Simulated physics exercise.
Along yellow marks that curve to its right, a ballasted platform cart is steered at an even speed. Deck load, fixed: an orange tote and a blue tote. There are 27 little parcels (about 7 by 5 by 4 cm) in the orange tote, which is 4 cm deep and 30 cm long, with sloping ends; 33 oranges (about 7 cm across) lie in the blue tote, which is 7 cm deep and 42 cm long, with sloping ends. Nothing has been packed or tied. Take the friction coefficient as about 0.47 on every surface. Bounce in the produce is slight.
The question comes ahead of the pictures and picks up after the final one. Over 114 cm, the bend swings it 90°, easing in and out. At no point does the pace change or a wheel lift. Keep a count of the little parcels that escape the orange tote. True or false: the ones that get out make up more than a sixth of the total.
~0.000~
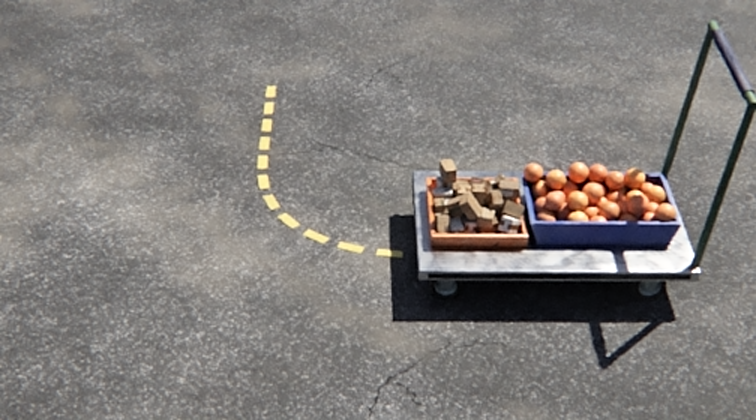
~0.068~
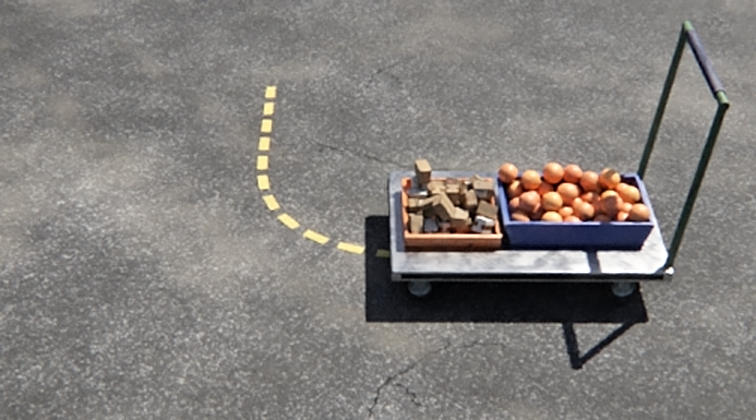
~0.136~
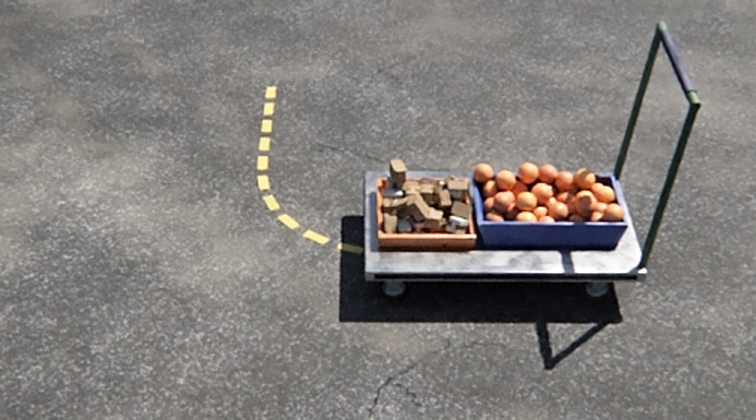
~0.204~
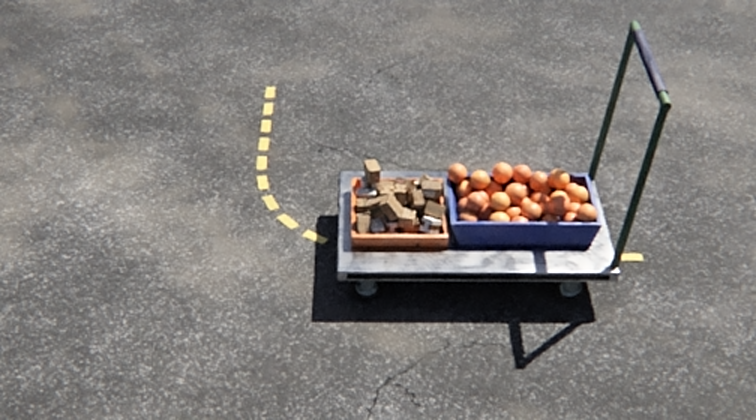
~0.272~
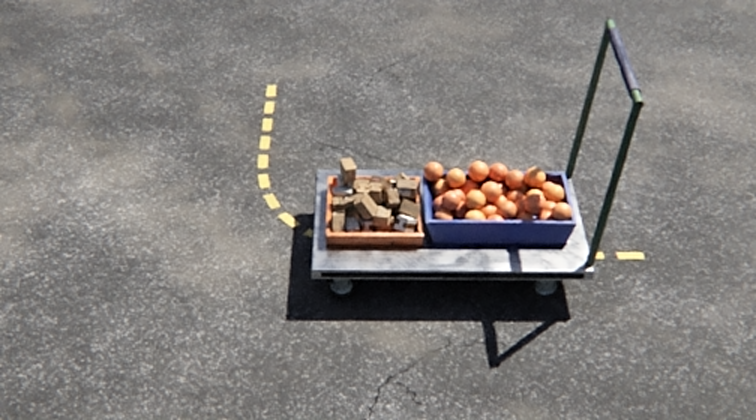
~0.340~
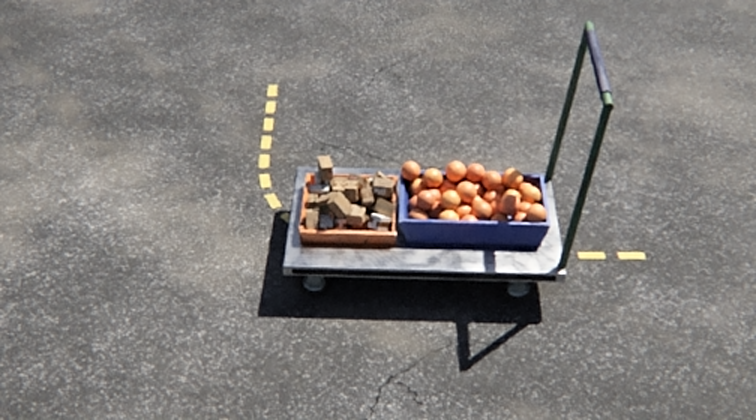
False.
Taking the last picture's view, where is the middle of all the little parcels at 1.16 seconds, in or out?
At about (255, 72).
After 0.71 s, 1 of 27 out of the orange tote and 0 of 33 out of the blue tote.
After 0.89 s, 2 of 27 out of the orange tote and 0 of 33 out of the blue tote.
After 1.16 s, 2 of 27 out of the orange tote and 0 of 33 out of the blue tote.
When it is over (at 1.61 s), 2 of 27 out of the orange tote and 0 of 33 out of the blue tote. Asked share, 2 of 27, 7 per cent.
